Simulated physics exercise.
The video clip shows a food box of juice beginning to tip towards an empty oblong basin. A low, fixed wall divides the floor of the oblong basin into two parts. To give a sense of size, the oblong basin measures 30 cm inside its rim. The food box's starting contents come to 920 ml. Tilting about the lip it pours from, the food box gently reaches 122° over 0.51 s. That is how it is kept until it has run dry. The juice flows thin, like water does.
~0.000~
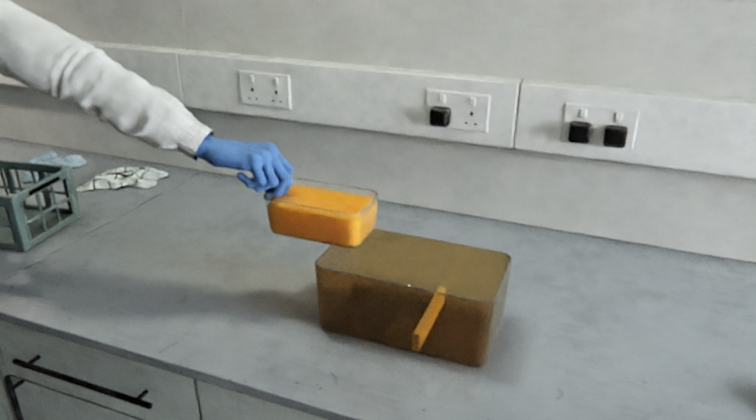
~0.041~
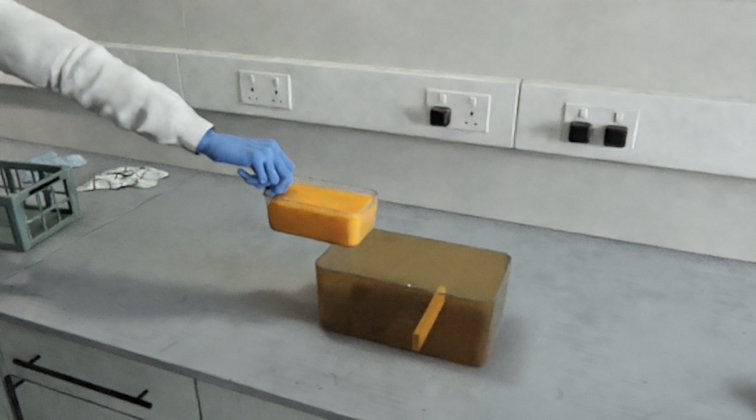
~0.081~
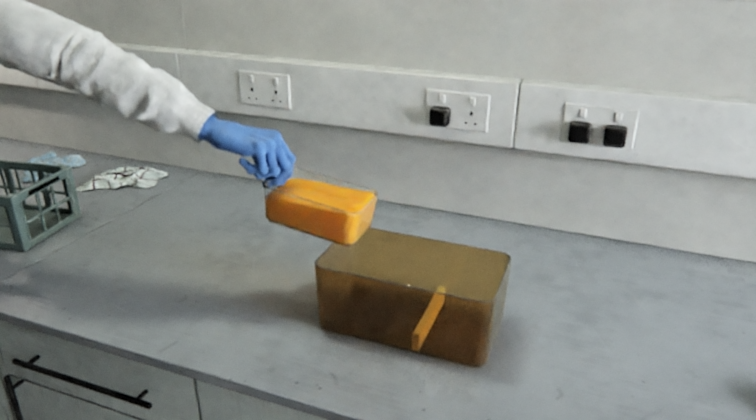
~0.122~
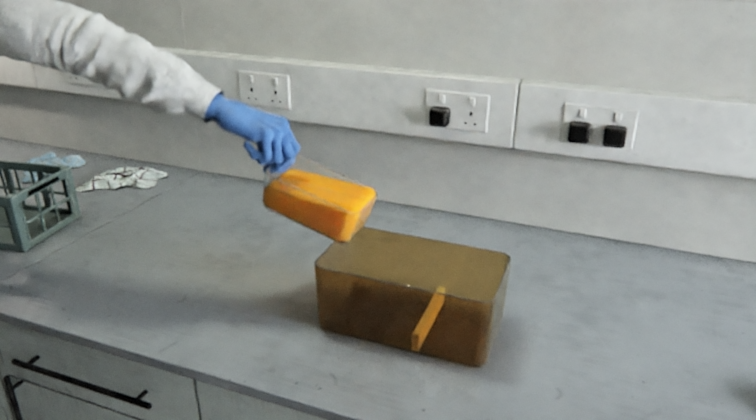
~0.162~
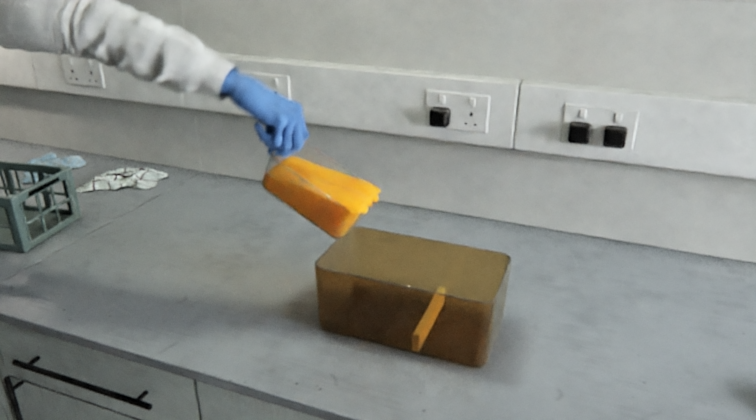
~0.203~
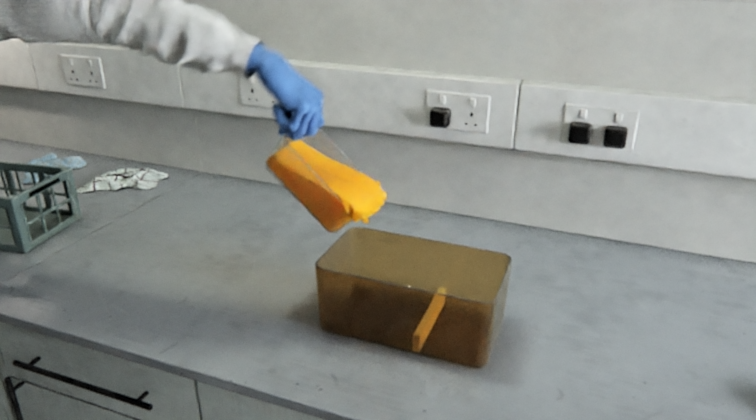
On a laboratory bench, a blue-gloved hand steadily tilting a clear box of orange liquid rightward above a brown translucent basin.
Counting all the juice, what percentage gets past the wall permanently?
The share past the wall is about 43 per cent.
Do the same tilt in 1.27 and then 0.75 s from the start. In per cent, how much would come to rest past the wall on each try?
50 per cent first, 45 per cent second.
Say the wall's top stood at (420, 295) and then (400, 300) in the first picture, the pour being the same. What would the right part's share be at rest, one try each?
The first gives near 55 per cent and the second near 70 per cent.
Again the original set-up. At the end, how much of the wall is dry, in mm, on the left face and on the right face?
Left about 18 mm, while the right is about 10 mm.
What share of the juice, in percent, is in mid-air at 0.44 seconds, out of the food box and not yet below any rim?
Near 58 per cent at that moment.
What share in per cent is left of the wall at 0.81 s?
Roughly 34 percent.
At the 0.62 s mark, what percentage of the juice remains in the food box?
I'd estimate some 0 per cent.
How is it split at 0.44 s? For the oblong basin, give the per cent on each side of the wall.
Around 20 on the left and around 4 on the right.
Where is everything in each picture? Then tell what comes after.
Tilt 0°; pouring edge (369, 204); surface from (280, 192) to (369, 207); the oblong basin's rim runs from (333, 245) to (504, 279); the wall's top is at (430, 310), in the first frame.
Tilt 2°; pouring edge (369, 204); surface from (280, 190) to (369, 206), in the second frame.
Tilt 8°; pouring edge (369, 204); surface from (279, 185) to (368, 202), in the third frame.
Tilt 16°; pouring edge (368, 204); surface from (278, 176) to (368, 199); 2 per cent is over the edge, in the fourth frame.
Tilt 28°; pouring edge (368, 205); surface from (279, 163) to (363, 195); 5 per cent is over the edge, in the fifth frame.
Tilt 42°; pouring edge (368, 205); surface from (284, 145) to (354, 181); 10 per cent is over the edge, in the sixth frame.
Then, 0.44 s in, the tilt is 117° and 17 per cent is still to pour, 21 is left of the wall and 4 right of it.
Then, 0.62 s in, the tilt is 122° and 0 per cent is still to pour, 31 is left of the wall and 53 right of it.
Then, 0.81 s in, the tilt is 122° and 1 per cent is still to pour, 34 is left of the wall and 36 right of it.
Then, 1.01 s in, the tilt is 122° and 0 per cent is still to pour, 43 is left of the wall and 44 right of it.
Finally, 48 per cent lies left of the wall, 43 right of it and 9 outside.
